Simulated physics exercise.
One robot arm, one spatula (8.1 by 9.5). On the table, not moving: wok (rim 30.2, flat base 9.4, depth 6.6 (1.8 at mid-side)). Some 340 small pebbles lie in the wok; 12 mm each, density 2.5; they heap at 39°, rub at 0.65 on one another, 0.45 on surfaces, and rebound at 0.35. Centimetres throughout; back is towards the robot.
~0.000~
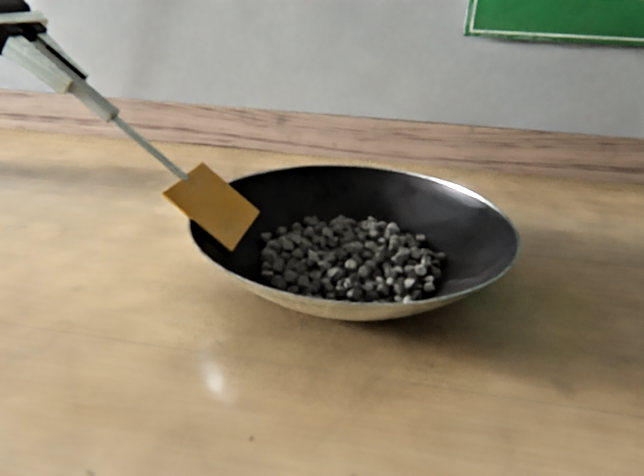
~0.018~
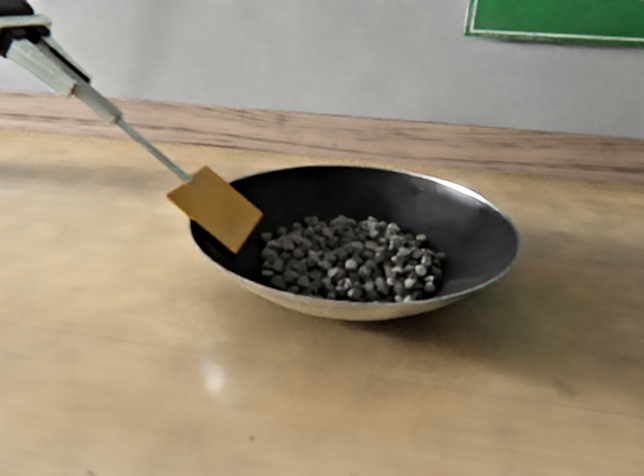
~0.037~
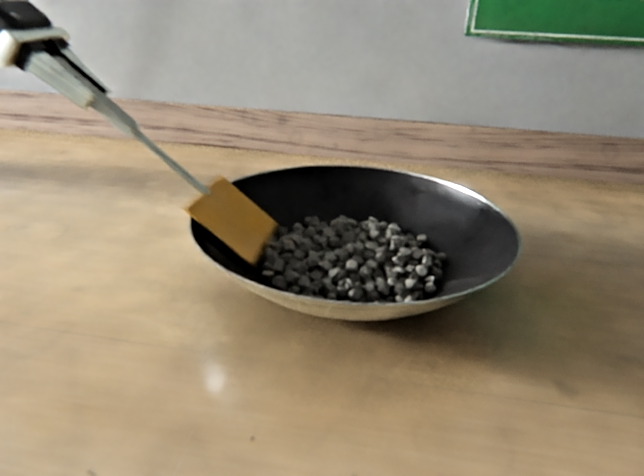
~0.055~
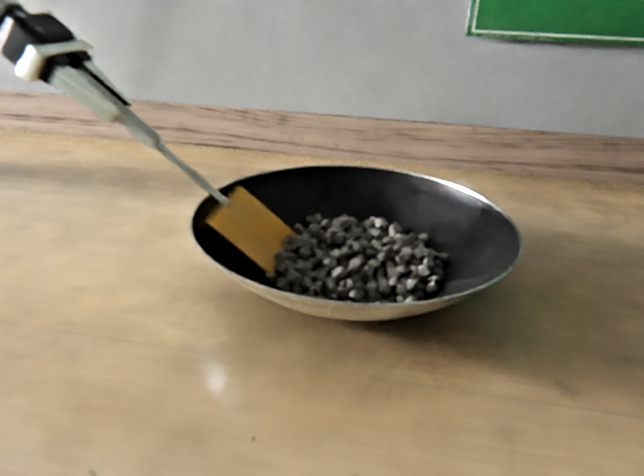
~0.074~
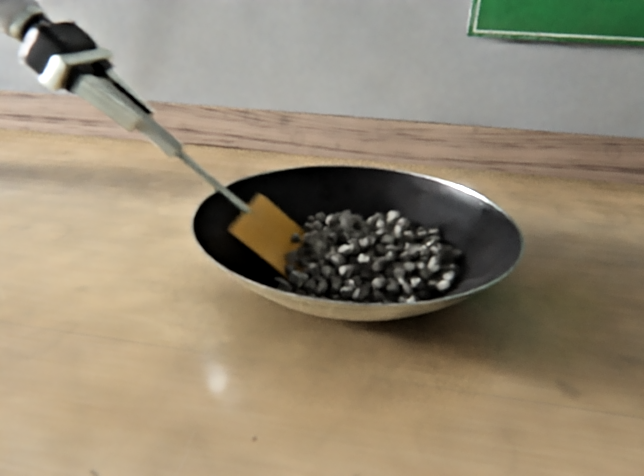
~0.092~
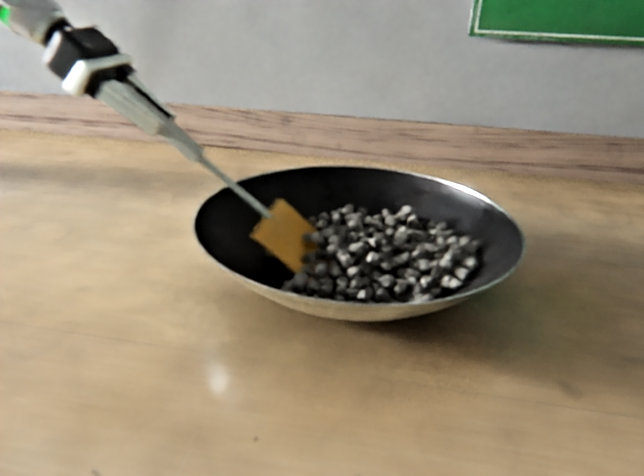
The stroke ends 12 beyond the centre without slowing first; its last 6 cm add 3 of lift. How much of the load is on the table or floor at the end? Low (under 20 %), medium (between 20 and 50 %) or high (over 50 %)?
Answer: High; over 50 % of the small pebbles finish on the table or floor.
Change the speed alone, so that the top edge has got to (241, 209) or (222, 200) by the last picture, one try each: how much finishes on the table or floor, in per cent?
Some 45 and 35 per cent.
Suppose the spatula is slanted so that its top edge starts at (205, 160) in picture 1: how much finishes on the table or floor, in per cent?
About 60 per cent.
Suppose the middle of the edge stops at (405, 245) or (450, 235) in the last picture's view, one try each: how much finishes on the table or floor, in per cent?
About 5 and 40 per cent.
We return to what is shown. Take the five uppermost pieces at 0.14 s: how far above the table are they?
Some 7 cm.
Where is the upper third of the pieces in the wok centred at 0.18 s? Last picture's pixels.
Near (476, 231).
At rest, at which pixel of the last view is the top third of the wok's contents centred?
Near (401, 280).
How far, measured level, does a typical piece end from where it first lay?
Some 29 cm.
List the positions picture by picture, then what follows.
The first picture shows spatula top edge at (184, 177), sloping 39°; upper third of the load around (349, 254), from x 265 to 440, top at y 220; 338 in the wok.
The second picture shows spatula top edge at (187, 179), sloping 39°; upper third of the load around (349, 254), from x 265 to 440, top at y 220.
The third picture shows spatula top edge at (203, 190), sloping 39°; upper third of the load around (350, 254), from x 265 to 440, top at y 220.
The fourth picture shows spatula top edge at (225, 202), sloping 39°; upper third of the load around (352, 251), from x 270 to 445, top at y 220.
The fifth picture shows spatula top edge at (246, 210), sloping 39°; upper third of the load around (369, 249), from x 275 to 455, top at y 215.
The sixth picture shows spatula top edge at (267, 215), sloping 39°; upper third of the load around (389, 246), from x 270 to 475, top at y 210; 338 in the wok.
After 0.14 s, sloping 39°, highest piece 7 above the table; 338 in the wok.
After 0.18 s, sloping 39°, highest piece 9 above the table; 332 in the wok, 6 on the blade or in flight.
After 0.40 s, sloping 39°, highest piece 18 above the table; 140 in the wok, 33 on the table or floor, 165 on the blade or in flight.
After 1.45 s, sloping 39°, highest piece 3 above the table; 198 on the table or floor, 140 in the wok.
At rest, 198 on the table or floor, 140 in the wok. That is 59 % on the table or floor.
